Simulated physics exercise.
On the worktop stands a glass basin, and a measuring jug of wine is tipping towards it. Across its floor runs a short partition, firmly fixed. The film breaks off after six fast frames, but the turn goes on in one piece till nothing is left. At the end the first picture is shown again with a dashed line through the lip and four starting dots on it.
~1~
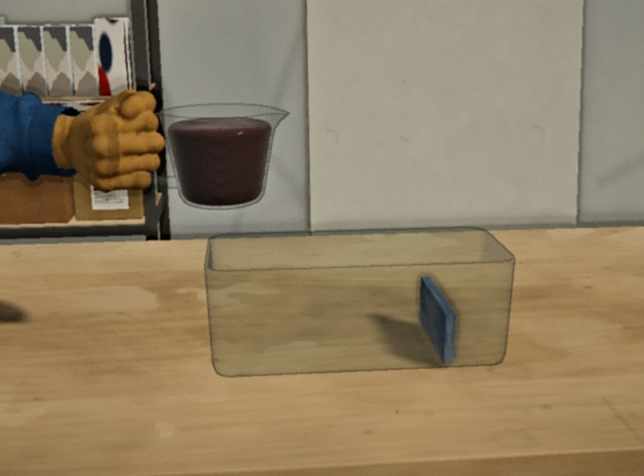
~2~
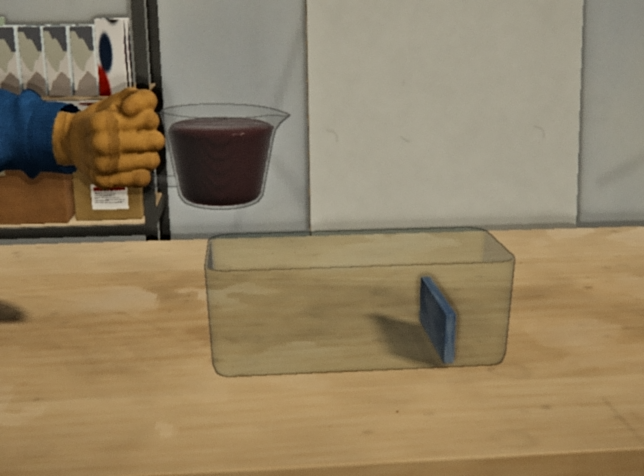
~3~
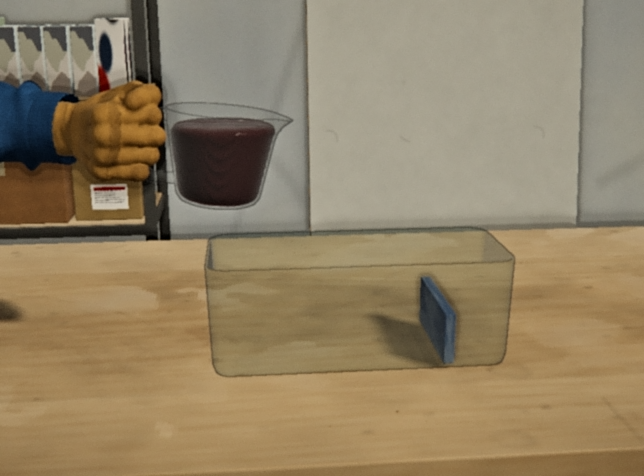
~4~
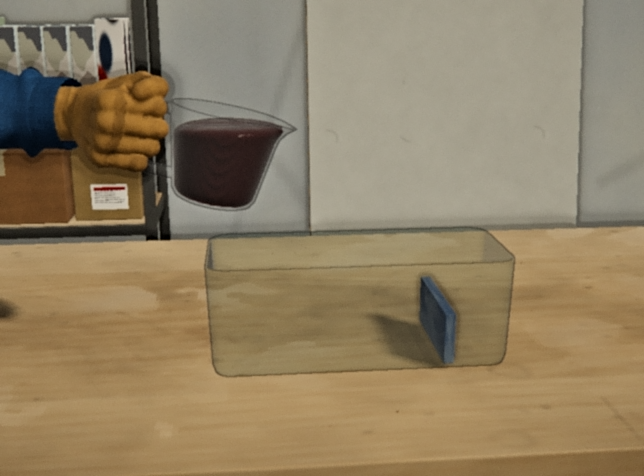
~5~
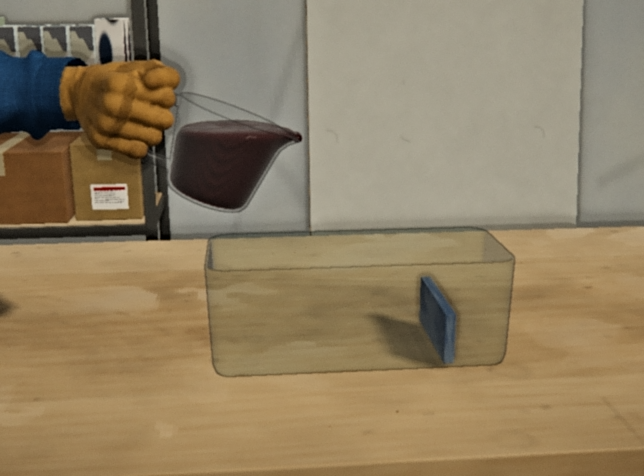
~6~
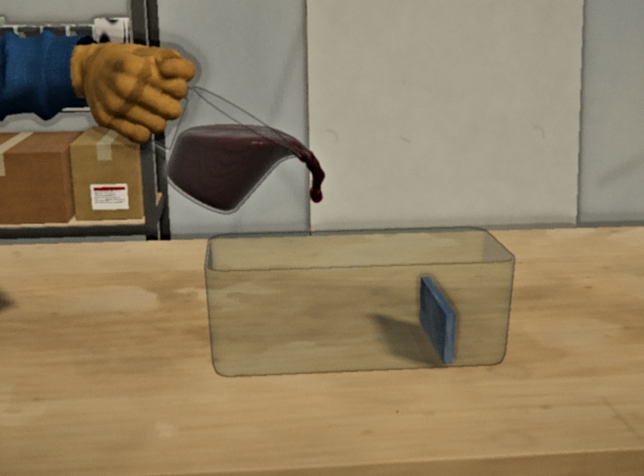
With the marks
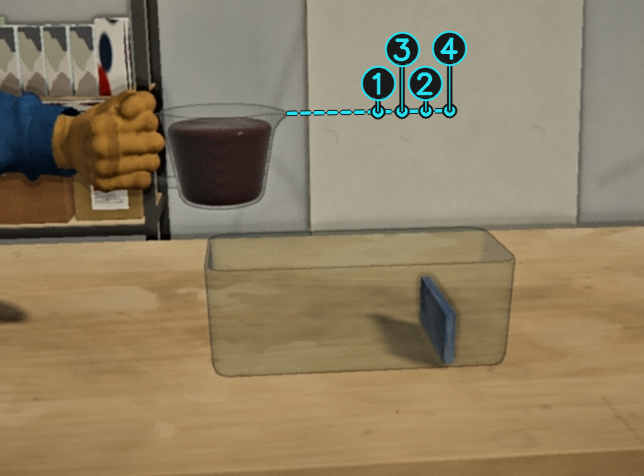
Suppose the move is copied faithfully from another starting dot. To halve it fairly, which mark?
Best: 3.
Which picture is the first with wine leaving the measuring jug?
In picture 5.
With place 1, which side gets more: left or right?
The left side.
In cyan, 1 at (378, 111); 2 at (425, 111); 3 at (402, 111); 4 at (449, 110).
With 1, about 79 % ends left of the wall and 20 % right of it.
With 2, about 31 % ends left of the wall and 68 % right of it.
With 3, about 51 % ends left of the wall and 48 % right of it.
With 4, about 23 % ends left of the wall and 71 % right of it; 6 % is lost outside.
